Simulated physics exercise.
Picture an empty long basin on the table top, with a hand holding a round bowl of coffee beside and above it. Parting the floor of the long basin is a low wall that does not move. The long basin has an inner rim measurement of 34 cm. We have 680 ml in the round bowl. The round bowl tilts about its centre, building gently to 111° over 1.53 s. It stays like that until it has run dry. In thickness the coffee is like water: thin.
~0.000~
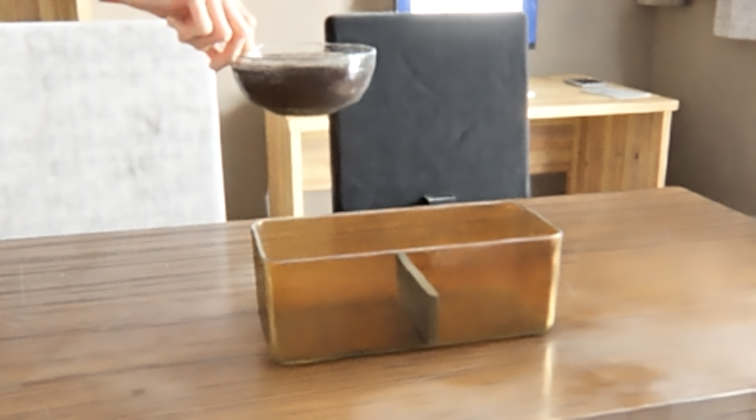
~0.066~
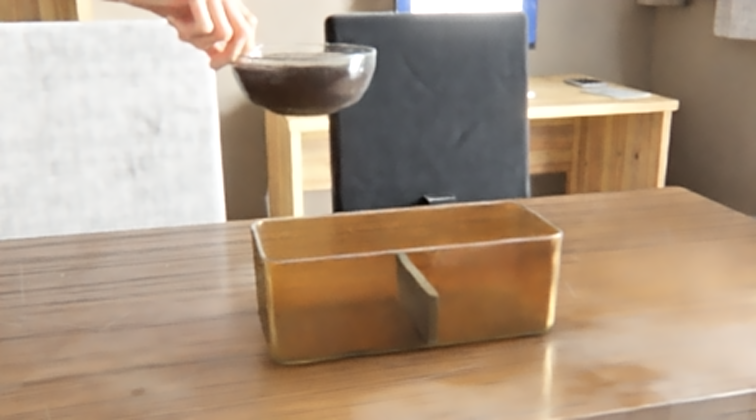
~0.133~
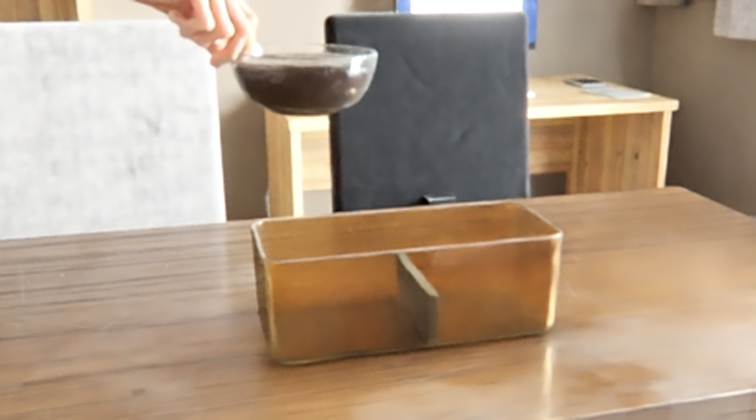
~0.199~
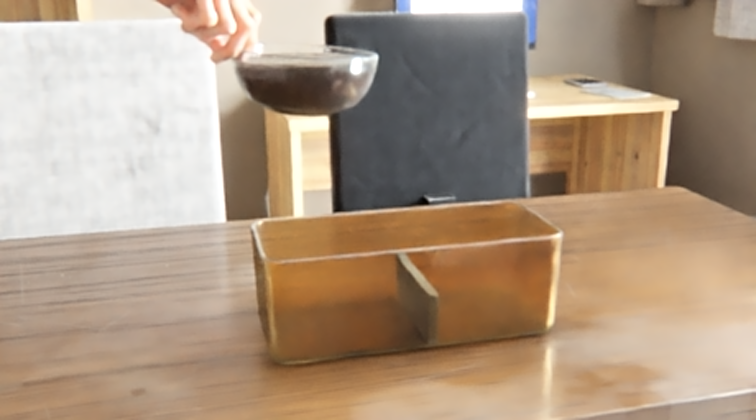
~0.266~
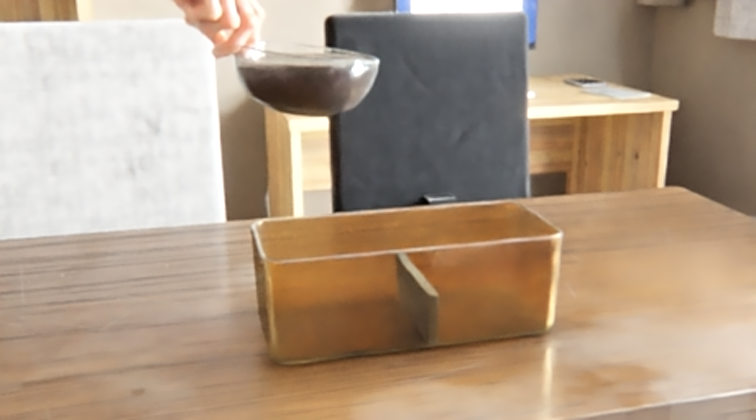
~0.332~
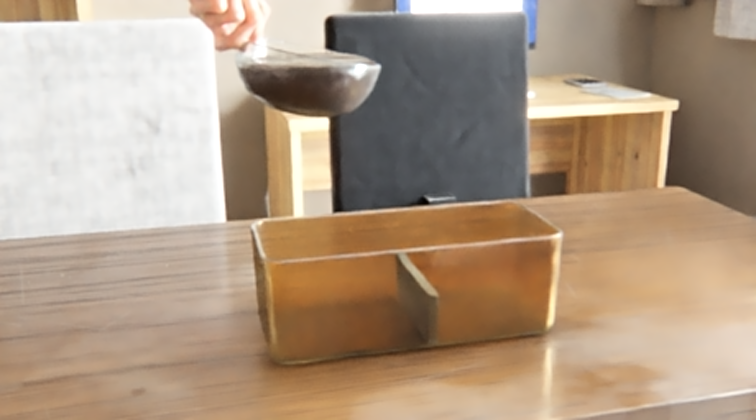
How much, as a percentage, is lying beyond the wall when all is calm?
Around 74 per cent lies beyond the wall.
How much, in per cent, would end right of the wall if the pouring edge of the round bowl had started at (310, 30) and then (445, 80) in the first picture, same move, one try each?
About 5 %, then about 100 %.
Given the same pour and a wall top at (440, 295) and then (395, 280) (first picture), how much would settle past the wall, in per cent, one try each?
The first try gives 50 percent and the second 85 percent.
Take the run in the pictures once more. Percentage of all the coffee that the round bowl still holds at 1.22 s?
1 per cent or thereabouts.
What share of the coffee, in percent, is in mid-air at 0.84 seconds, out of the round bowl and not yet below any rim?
I'd say close to 38 per cent.
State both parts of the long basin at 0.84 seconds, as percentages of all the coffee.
About 3 left, about 28 right.
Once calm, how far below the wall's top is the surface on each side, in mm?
Some 54 mm on the left and 36 mm on the right.
After 0.84 s the tilt is 64° and 31 per cent is still to pour, 3 is left of the wall and 28 right of it.
After 1.22 s the tilt is 100° and 1 per cent is still to pour, 21 is left of the wall and 74 right of it.
After 1.61 s the tilt is 111° and 0 per cent is still to pour, 25 is left of the wall and 74 right of it.
After 2.03 s the tilt is 111° and 0 per cent is still to pour, 25 is left of the wall and 74 right of it.
In the end 25 per cent lies left of the wall, 74 right of it and 1 outside.
